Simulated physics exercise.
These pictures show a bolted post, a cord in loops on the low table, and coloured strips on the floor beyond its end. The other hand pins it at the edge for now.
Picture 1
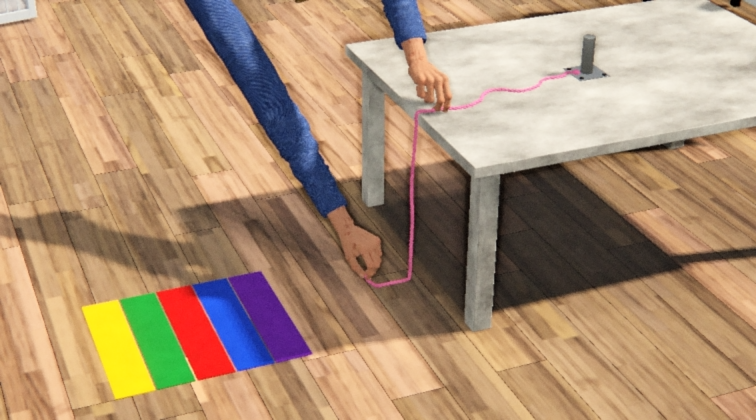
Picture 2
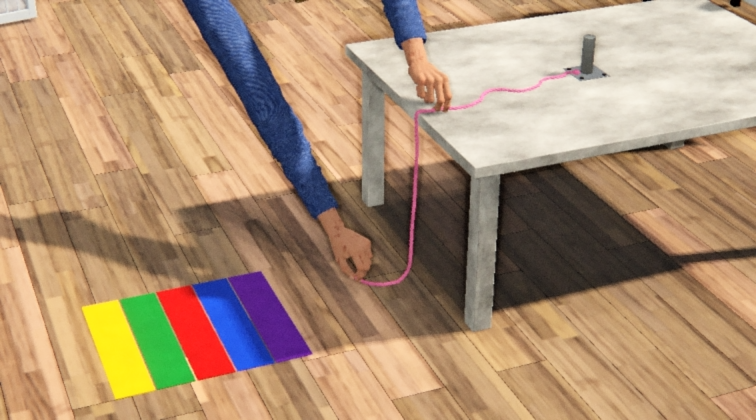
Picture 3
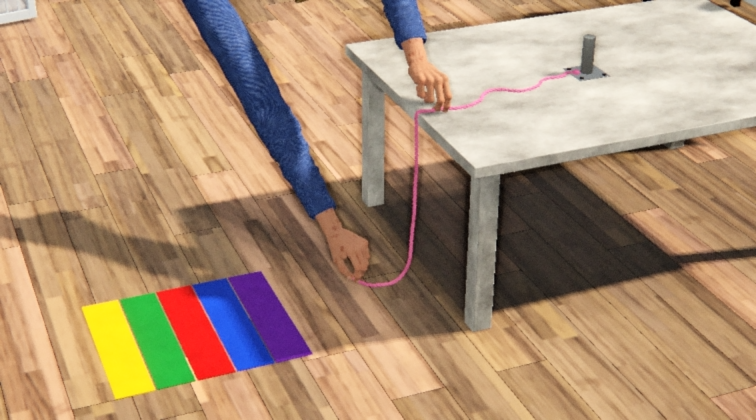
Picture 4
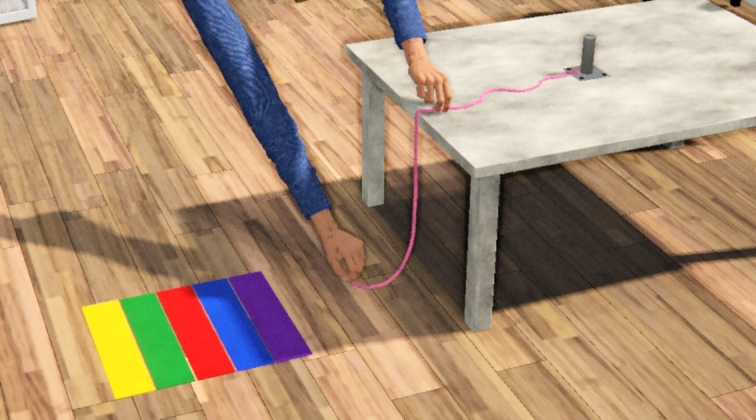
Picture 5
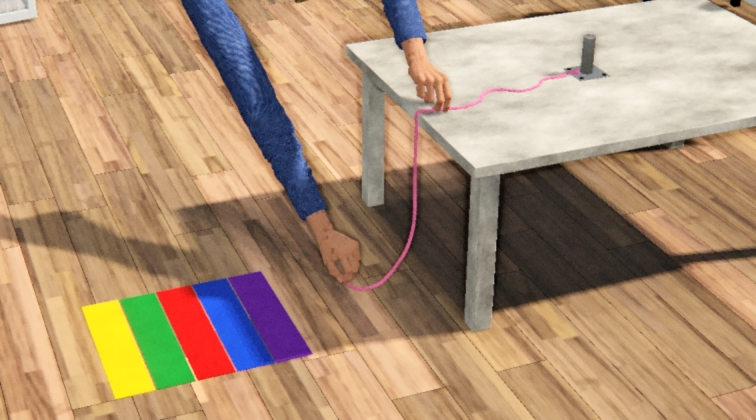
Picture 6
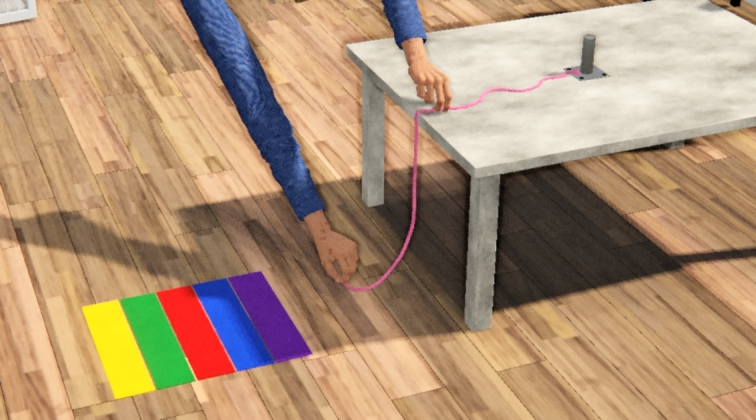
A hand draws the end of a pink cord slightly left above the wooden floor.
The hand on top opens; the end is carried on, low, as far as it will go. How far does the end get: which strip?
The end stops over the blue strip.
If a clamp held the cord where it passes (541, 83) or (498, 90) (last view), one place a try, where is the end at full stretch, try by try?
In that order: (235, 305) and (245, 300).
Early on, end near (299, 290); short of the strips.
Midway, end near (254, 299); over purple.
At the end of the slack, end near (228, 305); over blue. It gets as far as the blue strip.
